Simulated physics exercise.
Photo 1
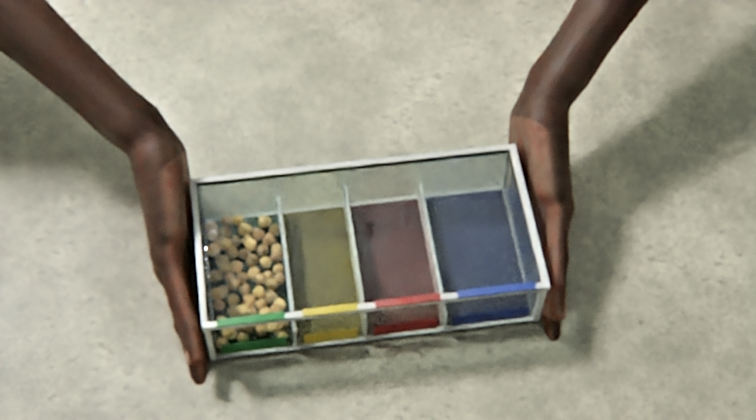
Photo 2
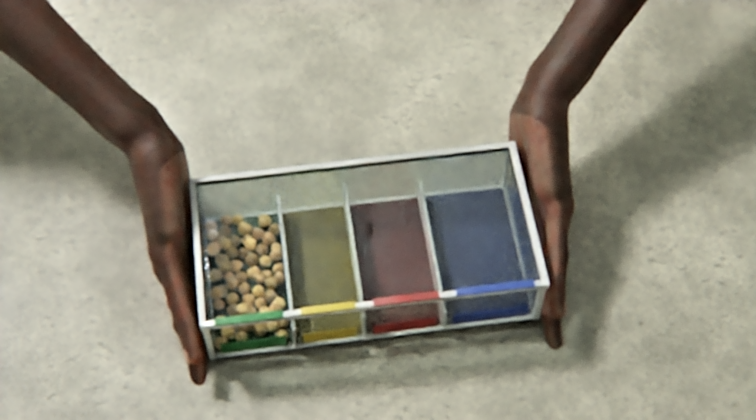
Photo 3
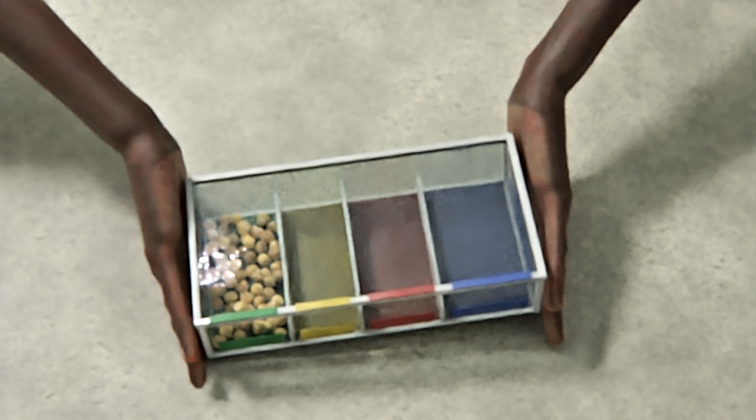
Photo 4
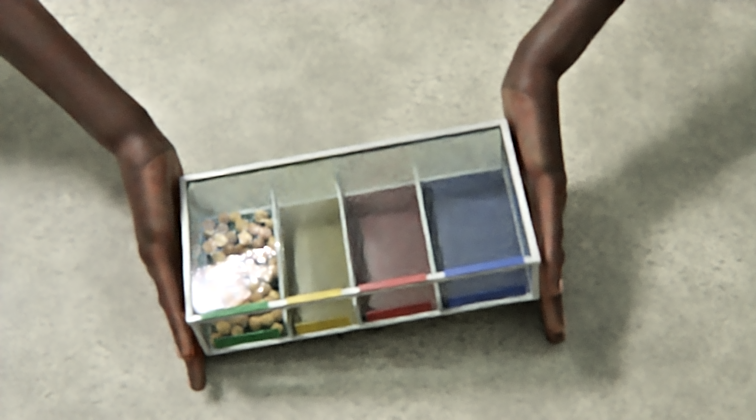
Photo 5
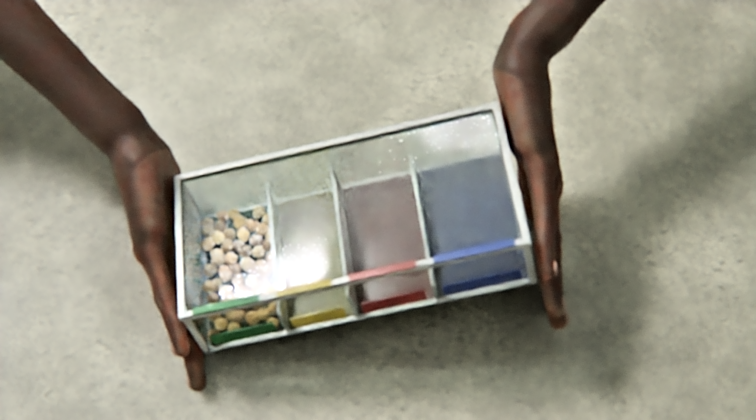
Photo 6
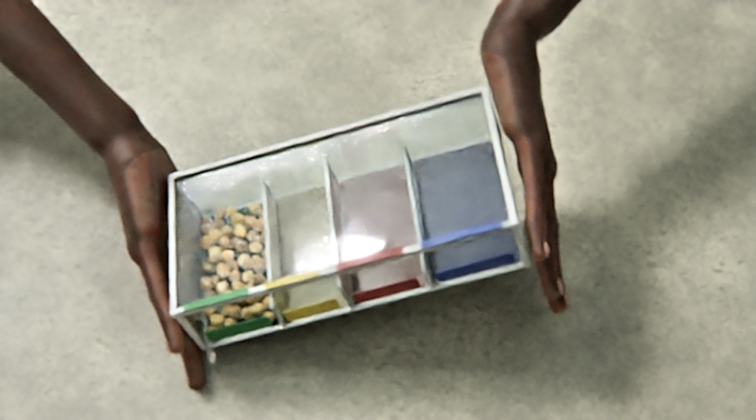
Two hands held a clear lidded box with four coloured sections, then slowly raised its right side into a moderate slant, while the dried chickpeas stayed in the green section at the left.
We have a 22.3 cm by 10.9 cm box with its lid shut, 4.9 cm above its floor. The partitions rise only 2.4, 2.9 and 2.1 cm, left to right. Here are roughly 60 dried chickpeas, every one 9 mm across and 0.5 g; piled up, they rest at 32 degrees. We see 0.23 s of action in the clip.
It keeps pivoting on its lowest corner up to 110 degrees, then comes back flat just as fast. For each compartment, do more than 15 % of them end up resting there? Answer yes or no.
Red: No, blue: No, green: Yes, yellow: No.
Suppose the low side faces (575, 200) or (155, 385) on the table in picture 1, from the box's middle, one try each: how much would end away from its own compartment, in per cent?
Approximately 100 percent, then 0 percent.
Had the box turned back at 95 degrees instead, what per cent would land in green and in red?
Green 100 %, red 0 %.
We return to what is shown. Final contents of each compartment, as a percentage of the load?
Red: 0 %, blue: 0 %, green: 100 %, yellow: 0 %.
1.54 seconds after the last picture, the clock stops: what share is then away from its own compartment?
Some 0 percent.
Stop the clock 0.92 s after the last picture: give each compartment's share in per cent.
Red 0 %, blue 0 %, green 100 %, yellow 0 %.
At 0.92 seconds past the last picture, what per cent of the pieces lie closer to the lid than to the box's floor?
Roughly 70 per cent.
Then, 0.92 s after the last picture, tilt 110 degrees; green 100 %.
Then, 1.54 s after the last picture, tilt 49 degrees; green 100 %.
Then, 2.22 s after the last picture, tilt 0 degrees; green 100 %.
In the end, red 0 %, blue 0 %, green 100 %, yellow 0 %.
